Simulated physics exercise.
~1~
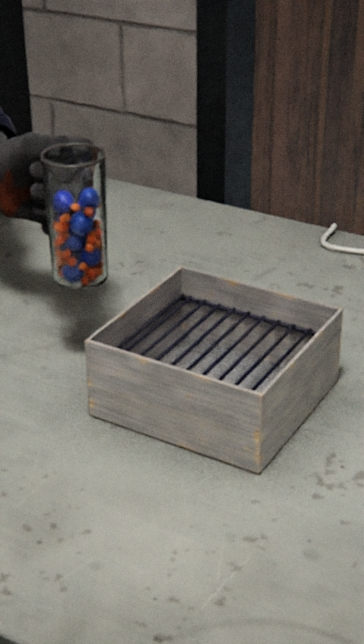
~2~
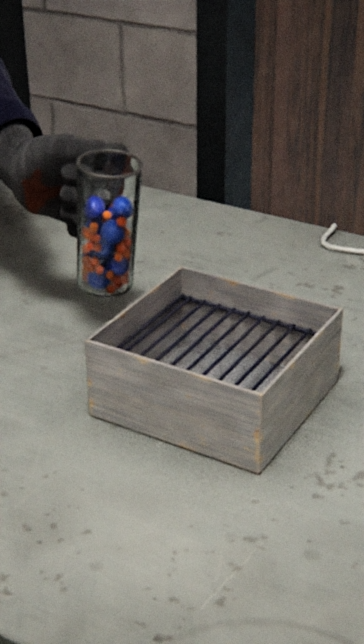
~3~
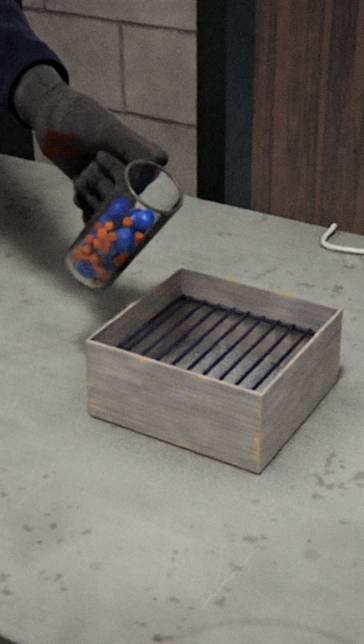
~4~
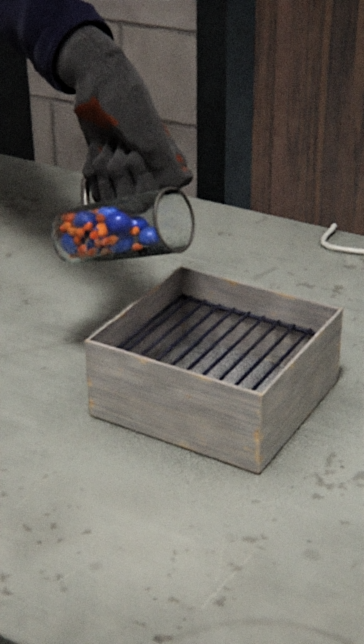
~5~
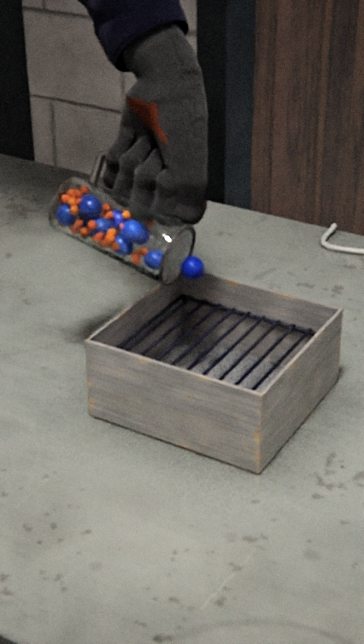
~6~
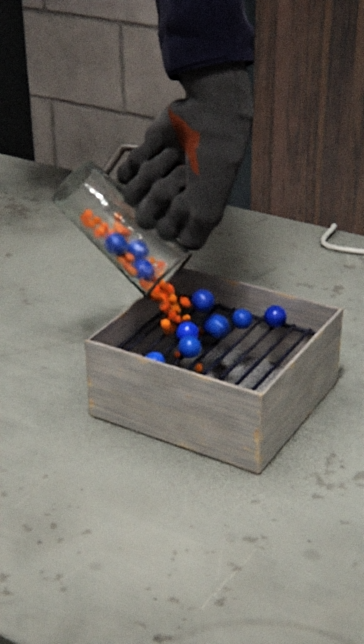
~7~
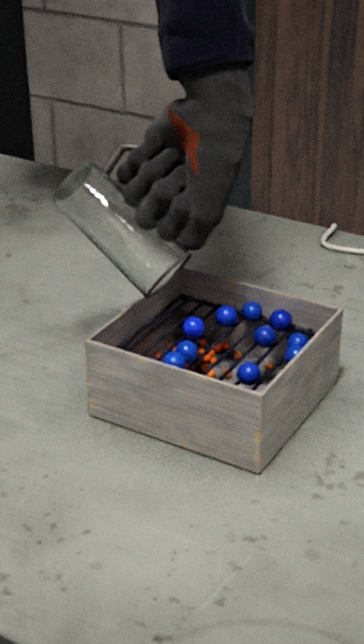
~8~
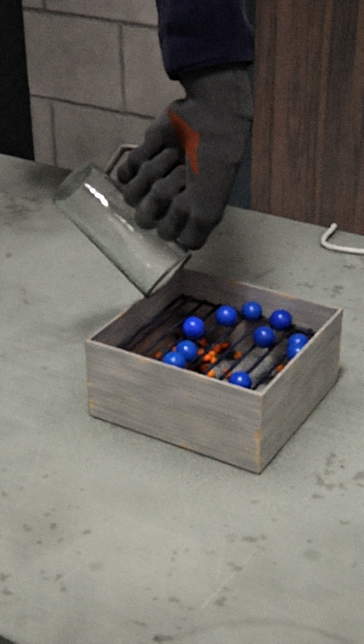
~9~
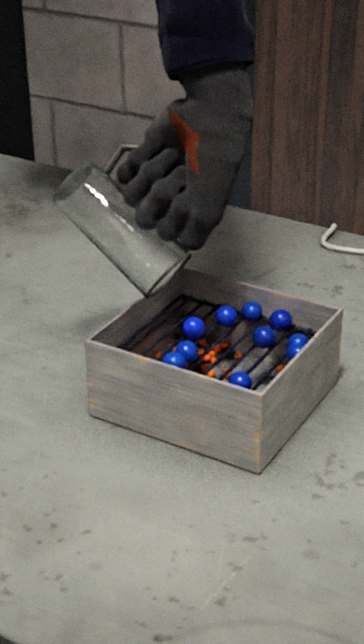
A gloved hand carried a clear glass of blue and orange balls to the right and tipped it over a wooden box with a slatted rack, emptying it until the bigger blue balls rested on the bars and the small orange ones lay beneath.
